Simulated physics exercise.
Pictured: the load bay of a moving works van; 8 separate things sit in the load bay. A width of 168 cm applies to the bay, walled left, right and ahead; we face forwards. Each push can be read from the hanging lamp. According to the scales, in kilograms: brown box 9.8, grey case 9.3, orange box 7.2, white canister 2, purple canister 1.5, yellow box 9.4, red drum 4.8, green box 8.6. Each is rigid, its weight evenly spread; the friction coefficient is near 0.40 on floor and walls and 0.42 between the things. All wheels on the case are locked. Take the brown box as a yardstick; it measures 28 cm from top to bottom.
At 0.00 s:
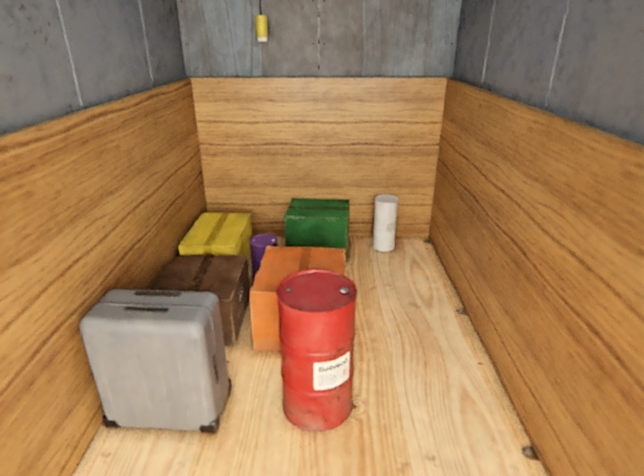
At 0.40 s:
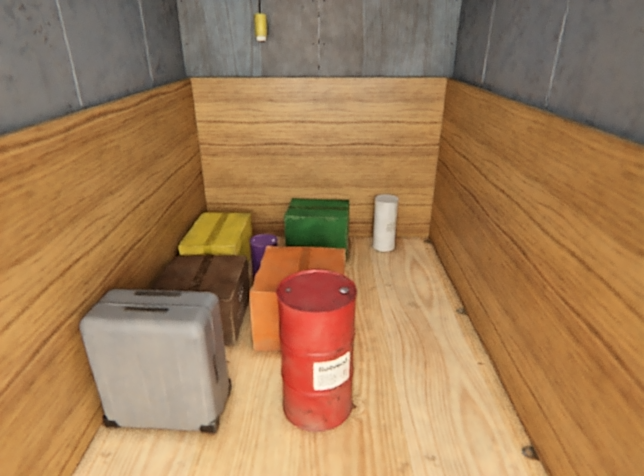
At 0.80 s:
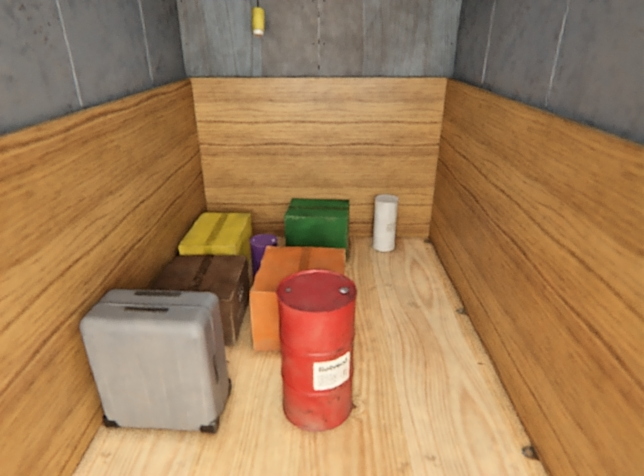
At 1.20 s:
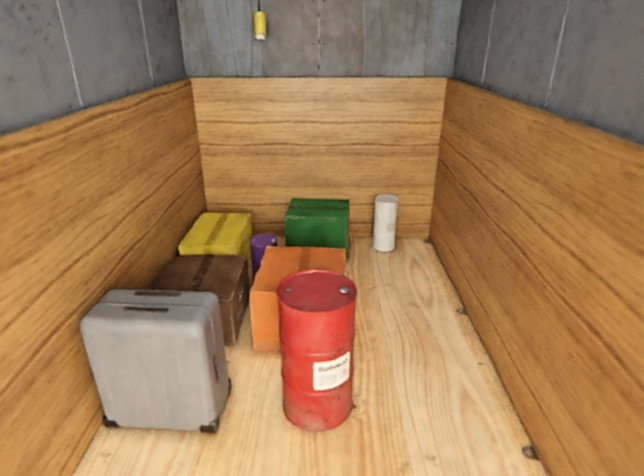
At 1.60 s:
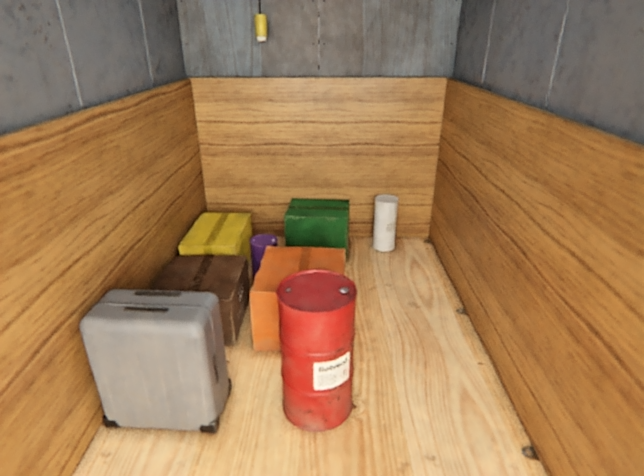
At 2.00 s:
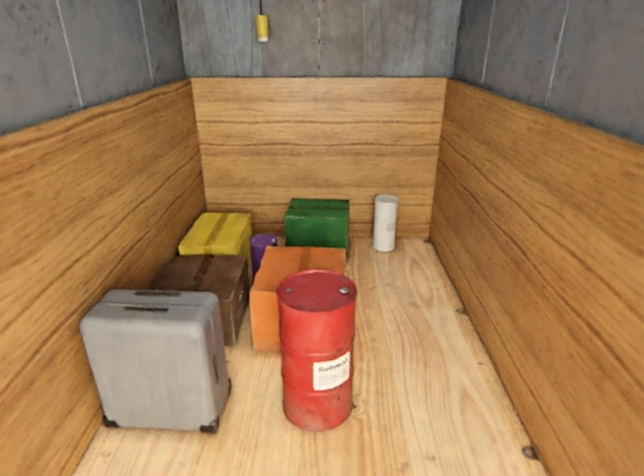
The footage shows a wood-panelled load bay holding a grey case, a red drum, boxes in brown, orange, yellow and green, and purple and white canisters, all staying still while a small yellow hanging lamp sways very slightly left, then right.
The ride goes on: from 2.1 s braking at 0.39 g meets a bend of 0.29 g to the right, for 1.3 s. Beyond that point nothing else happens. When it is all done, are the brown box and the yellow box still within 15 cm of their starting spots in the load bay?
As I see it, watch the brown box get carried off, watch the yellow box get carried off.
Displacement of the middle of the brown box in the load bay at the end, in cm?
Displacement: Approx. 40 cm.
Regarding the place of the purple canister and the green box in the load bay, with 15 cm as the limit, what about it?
Here the purple canister moves off, and the green box is left in place.
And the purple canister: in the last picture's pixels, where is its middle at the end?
It ends up at about (304, 244).
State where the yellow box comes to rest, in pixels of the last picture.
Near (259, 233).
By 2.90 s, force 0.39 g forwards, 0.29 g right; brown box 14 cm from its spot near (224, 286); yellow box 14 cm from its spot near (236, 241); grey case 16 cm from its spot.
By 3.20 s, force 0.31 g forwards, 0.23 g right; brown box 33 cm from its spot near (249, 273); yellow box 32 cm from its spot near (256, 232); grey case 36 cm from its spot.
When it is over (5.0 s), not toppled but over 15 cm from the start, brown box, grey case, orange box, purple canister, yellow box and red drum; the other 2 within 15 cm of the start. In the last view, brown box near (260, 269), yellow box near (259, 233).
